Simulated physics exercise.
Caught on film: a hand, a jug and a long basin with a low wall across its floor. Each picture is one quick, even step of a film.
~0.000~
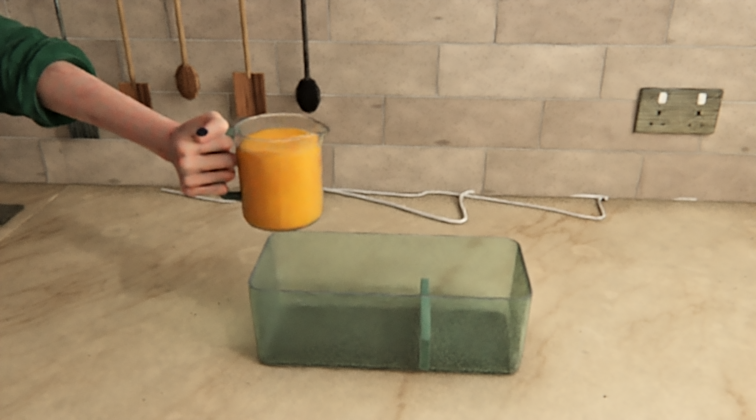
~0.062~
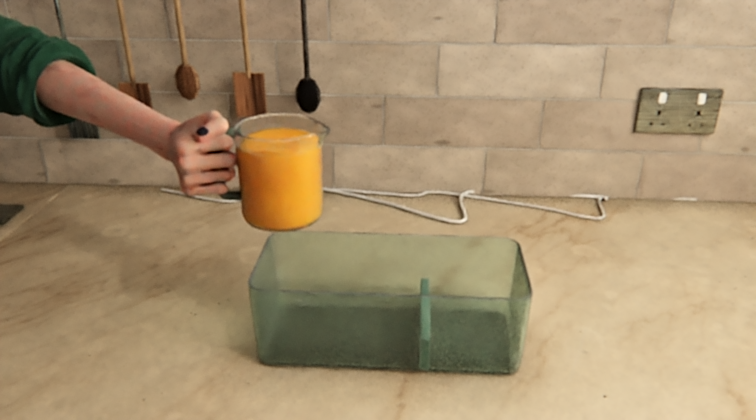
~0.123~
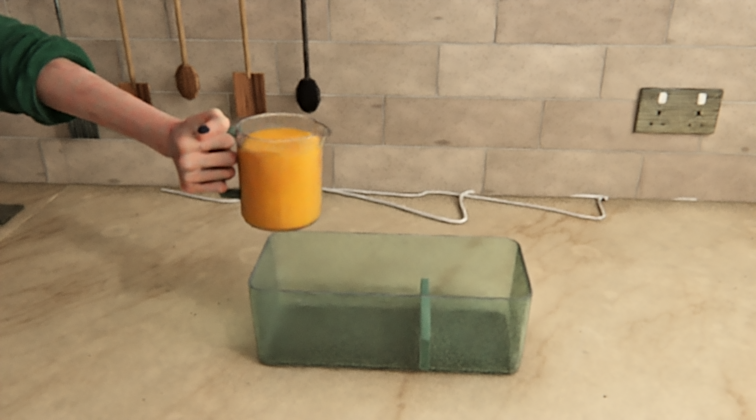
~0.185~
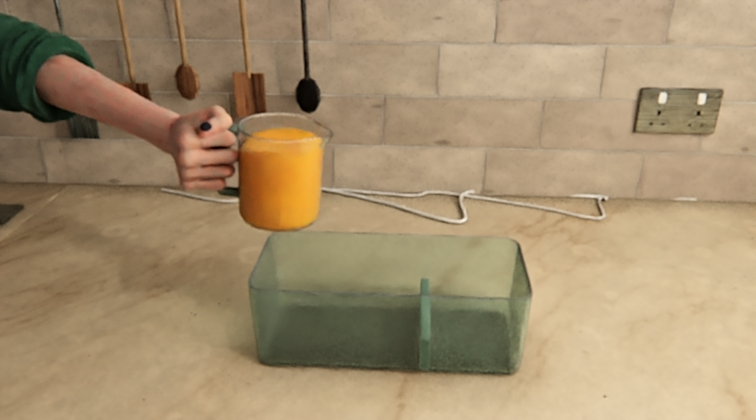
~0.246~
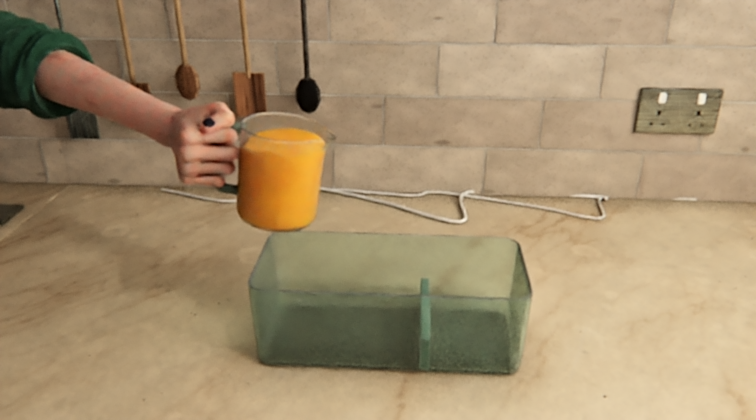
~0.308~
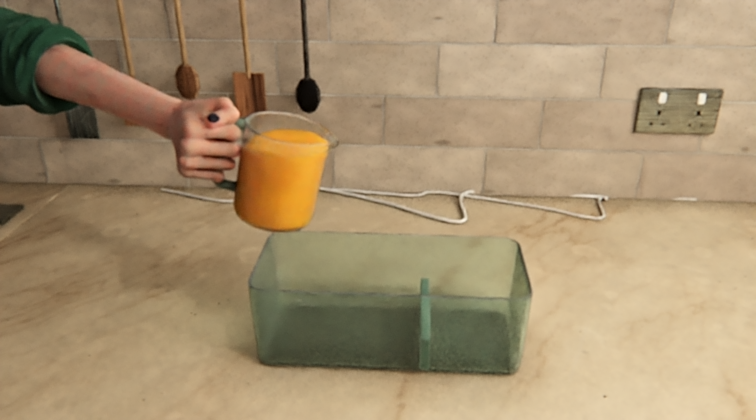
A hand in a dark green sleeve reaches in from the left over a pale stone kitchen counter, seen from the front and slightly above. It holds a clear glass jug of orange liquid above a long, see-through green basin with a low wall across its floor, before beige tiles, hanging utensils, a white cable and a socket. The hand slowly tilts the jug slightly rightward, while the basin and view stay still.
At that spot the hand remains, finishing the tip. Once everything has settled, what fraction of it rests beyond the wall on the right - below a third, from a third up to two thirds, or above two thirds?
Never reaches a third.
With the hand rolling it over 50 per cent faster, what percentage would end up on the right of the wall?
Roughly 5 percent.
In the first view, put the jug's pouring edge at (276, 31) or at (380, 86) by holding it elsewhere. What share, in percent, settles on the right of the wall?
It comes to 10 % the first time and 80 % the second.
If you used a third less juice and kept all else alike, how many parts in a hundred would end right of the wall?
I'd put it at around 5 %.
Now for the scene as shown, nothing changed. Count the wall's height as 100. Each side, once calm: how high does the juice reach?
It settles around 50 on the left side and around 0 on the right side.
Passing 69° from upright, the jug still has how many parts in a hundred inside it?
Roughly 80 %.
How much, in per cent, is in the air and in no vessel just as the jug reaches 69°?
That comes to near 15 percent.
A moment on, the jug is tipped part way and 78 per cent is still to pour, 8 is left of the wall and 0 right of it.
Next, the jug is tipped right over and 20 per cent is still to pour, 65 is left of the wall and 1 right of it.
Then the jug is tipped right over and 0 per cent is still to pour, 94 is left of the wall and 4 right of it.
Later the jug is tipped right over and 0 per cent is still to pour, 94 is left of the wall and 4 right of it.
Finally, 94 per cent lies left of the wall, 4 right of it and 2 outside.
